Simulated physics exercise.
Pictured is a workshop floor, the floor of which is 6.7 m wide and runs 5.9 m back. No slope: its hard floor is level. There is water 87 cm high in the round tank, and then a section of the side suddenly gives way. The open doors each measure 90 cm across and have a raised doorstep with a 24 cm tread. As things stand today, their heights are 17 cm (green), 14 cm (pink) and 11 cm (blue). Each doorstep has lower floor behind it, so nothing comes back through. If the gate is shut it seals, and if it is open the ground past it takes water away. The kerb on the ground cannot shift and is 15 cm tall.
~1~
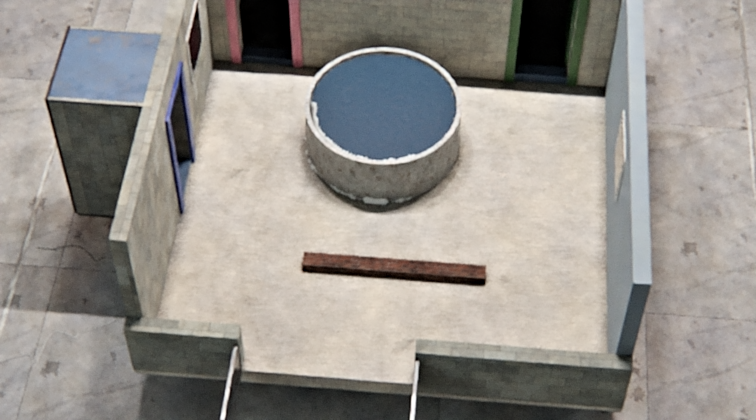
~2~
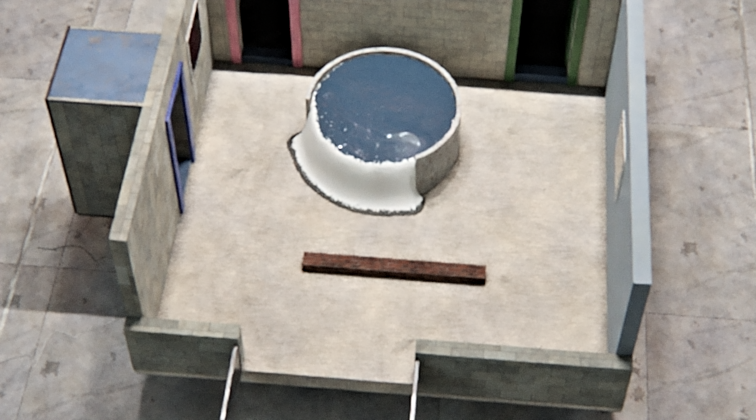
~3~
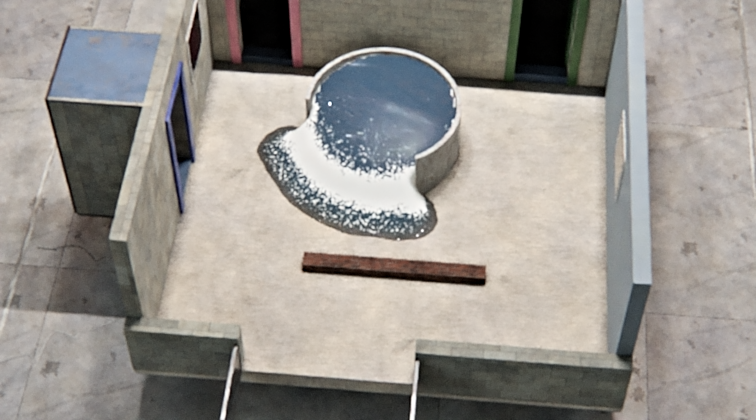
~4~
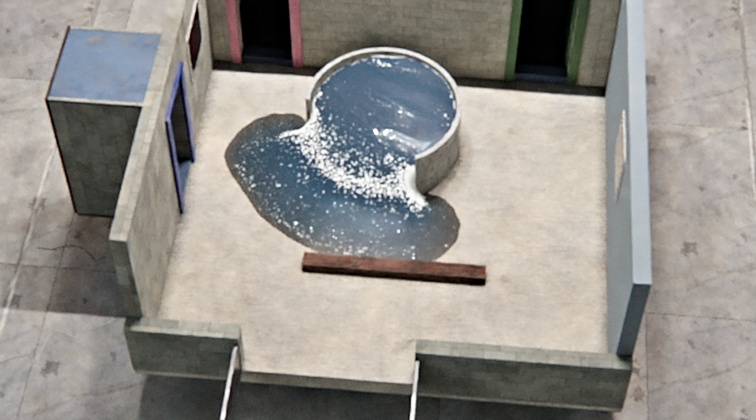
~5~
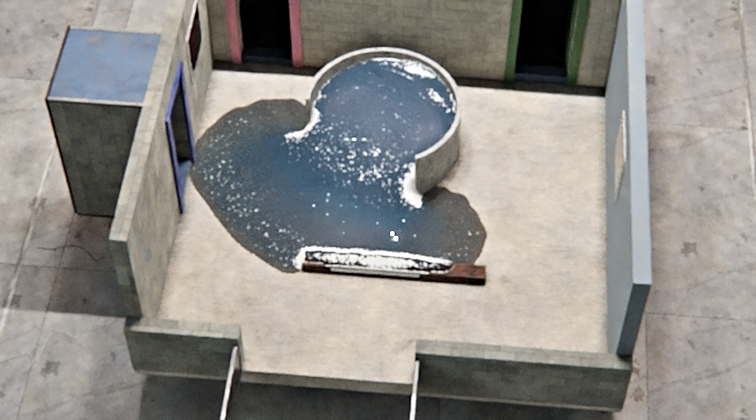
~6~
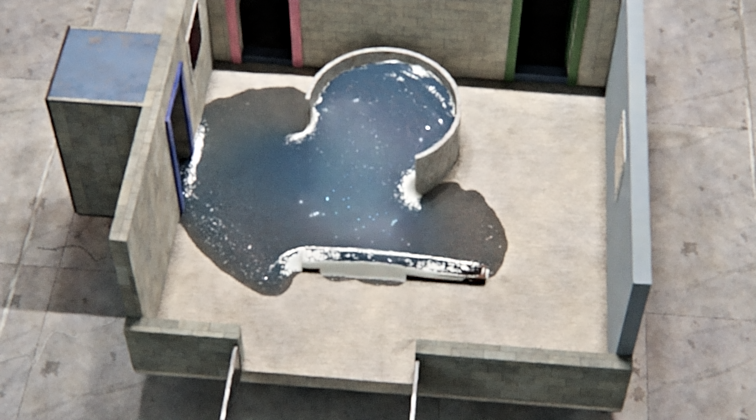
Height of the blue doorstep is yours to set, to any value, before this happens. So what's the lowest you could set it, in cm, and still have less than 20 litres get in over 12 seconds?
Some 27 cm would be the lowest.
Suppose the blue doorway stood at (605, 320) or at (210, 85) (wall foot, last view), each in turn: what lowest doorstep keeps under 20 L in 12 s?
You'd want about 17 cm there first, then about 10.5 cm.
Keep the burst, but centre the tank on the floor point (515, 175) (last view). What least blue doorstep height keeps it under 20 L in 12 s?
Close to 20 cm would do it.
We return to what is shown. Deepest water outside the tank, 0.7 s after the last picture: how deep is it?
Max depth: Around 68 cm.
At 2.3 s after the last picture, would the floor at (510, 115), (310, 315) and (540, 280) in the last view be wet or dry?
So, in order, I'd say stayed dry, then got wet, then got wet.
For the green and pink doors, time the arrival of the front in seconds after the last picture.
Green door 4.5 seconds, pink door 0.6 seconds.
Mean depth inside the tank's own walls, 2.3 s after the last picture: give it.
It averages near 15 cm.
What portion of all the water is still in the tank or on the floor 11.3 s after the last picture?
Some 70 per cent remains.
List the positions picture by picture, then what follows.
The round tank at (383, 107) is whole and still, 87 cm deep; the blue door at (180, 143) is dry, in the first frame.
The gap is at (340, 177), the front 0.3 m out at (292, 146); the back of the round tank holds 87 cm, in the second frame.
The front is at (262, 149), 0.8 m from the gap at (340, 179); 2.2 m2 of floor is wet, 87 cm left at the back, in the third frame.
The front is at (409, 265), 1.3 m from the gap at (340, 181); 5.0 m2 of floor is wet, 84 cm left at the back, in the fourth frame.
Water pours out at (340, 182) and has run 1.9 m, to (195, 170); about 8 cm deep outside, 74 cm at the back, in the fifth frame.
Water pours out at (340, 182) and has run 2.4 m, to (181, 217); about 7 cm deep outside, 66 cm at the back; water is at the blue door at (180, 143), in the sixth frame.
Then, 0.7 s after the last picture water covers 55 % of the floor, deepest (68 cm) near (152, 348); 26 cm at the blue door, 76 litres in over its 11 cm doorstep.
Then, 2.3 s after the last picture water covers 75 % of the floor, deepest (38 cm) near (152, 348); 18 cm at the blue door, 197 litres in over its 11 cm doorstep.
Then, 11.3 s after the last picture water covers 95 % of the floor, deepest (14 cm) near (443, 105); 6 cm at the blue door, 231 litres in over its 11 cm doorstep.
At the blue door as built, the water peaked near 29 cm, 0.9 s after the last picture.
With a doorstep of 25 cm, 33 litres would have come in within the 12 s; with 34 cm, 0 litres. So under 20 litres takes about 27 cm.
